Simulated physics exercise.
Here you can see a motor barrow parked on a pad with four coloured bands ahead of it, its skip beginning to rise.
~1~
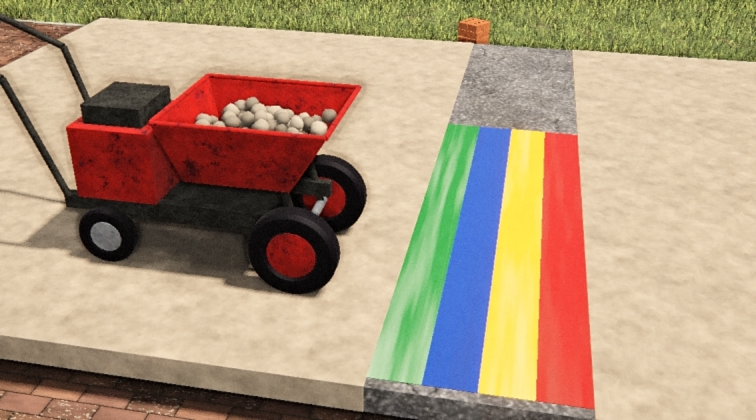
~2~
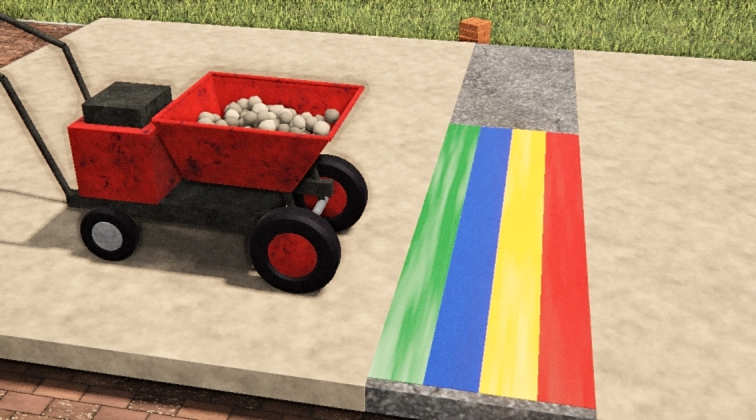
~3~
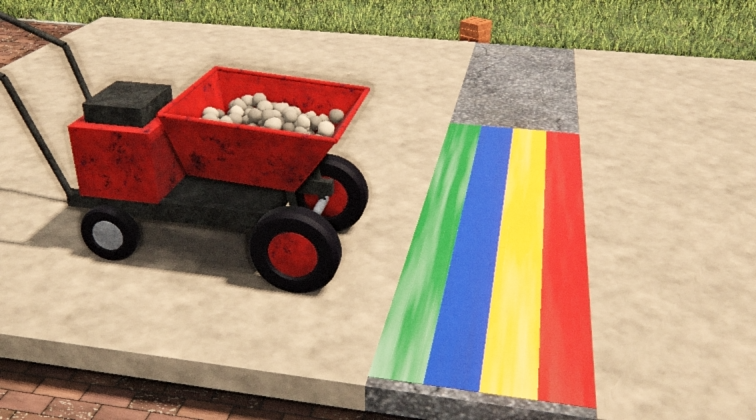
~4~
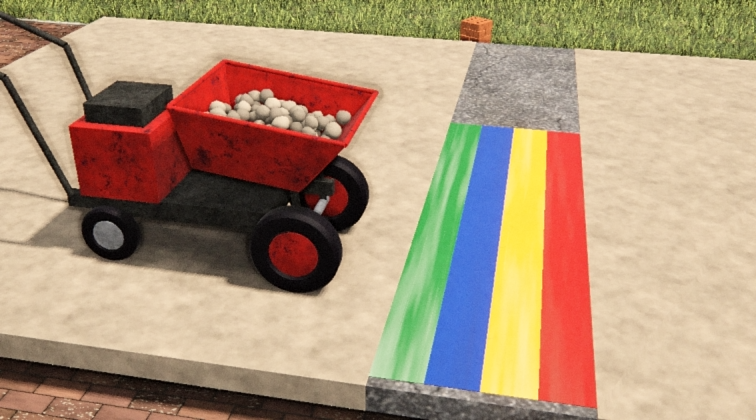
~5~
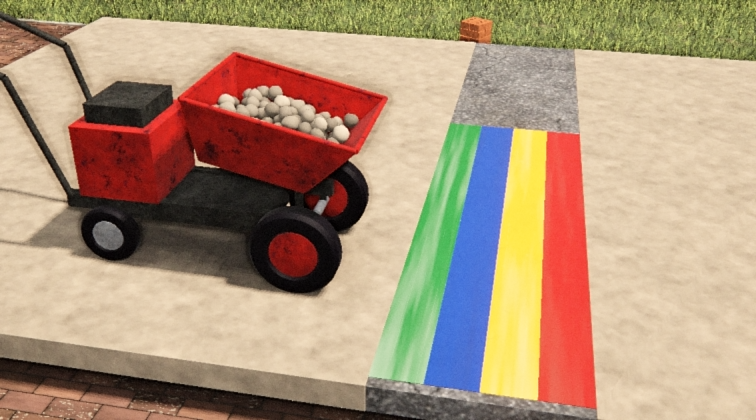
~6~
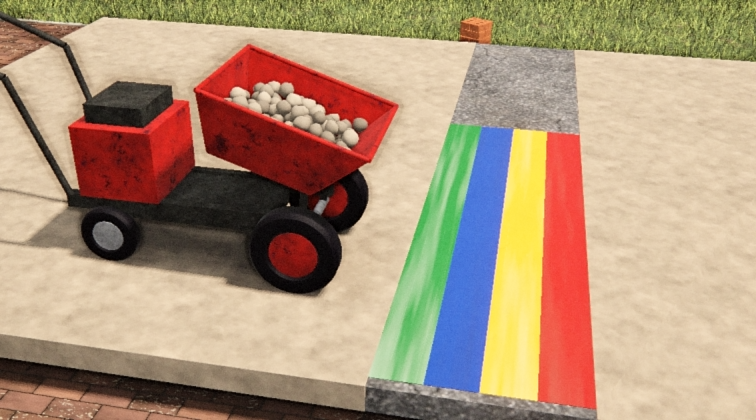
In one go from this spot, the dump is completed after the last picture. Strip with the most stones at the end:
Blue strip.
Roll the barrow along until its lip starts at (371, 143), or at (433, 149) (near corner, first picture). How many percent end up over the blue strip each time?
First spot: Roughly 30 percent; second spot: Roughly 0 percent.
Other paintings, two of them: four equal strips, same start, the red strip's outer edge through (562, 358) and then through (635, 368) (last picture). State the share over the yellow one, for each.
Roughly 20 per cent, then roughly 10 per cent.
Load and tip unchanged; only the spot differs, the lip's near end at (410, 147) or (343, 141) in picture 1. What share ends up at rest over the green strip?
0 and 10 in a hundred, in that order.
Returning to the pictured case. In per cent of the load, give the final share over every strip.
Here's the split: Green strip gets 25 %, blue strip 40 %, yellow strip 20 %, red strip 10 %.
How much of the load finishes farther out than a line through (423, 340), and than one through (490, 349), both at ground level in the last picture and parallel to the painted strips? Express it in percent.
Roughly 80 per cent, and 30 per cent.
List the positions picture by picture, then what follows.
Lip of the skip near (325, 139), level; top of the load near (272, 128), river pebbles; green strip near (407, 334); blue strip near (458, 340); yellow strip near (511, 347); red strip near (564, 354), in the first frame.
Lip of the skip near (329, 140), level; top of the load near (274, 128), in the second frame.
Lip of the skip near (335, 141), tipped barely; top of the load near (264, 126), in the third frame.
Lip of the skip near (345, 145), tipped a little; top of the load near (242, 116), in the fourth frame.
Lip of the skip near (356, 152), tipped a little; top of the load near (251, 112), in the fifth frame.
Lip of the skip near (369, 161), tipped clearly; top of the load near (262, 107); green strip near (408, 333); blue strip near (460, 340); yellow strip near (512, 347); red strip near (566, 354), in the sixth frame.
Shortly afterwards, skip tipped steeply; the whole lot in the skip.
Next, skip tipped right over; all but a few in the skip; only a few over the blue strip; only a few falling.
Some moments later, skip tipped right over; near a third in the skip; a little over the green strip; near a third over the blue strip; a little over the yellow strip; a little over the red strip; only a few off the paint.
In the end, skip tipped right over; a little in the skip; near a quarter over the green strip; near a third over the blue strip; near a quarter over the yellow strip; a little over the red strip; only a few off the paint.
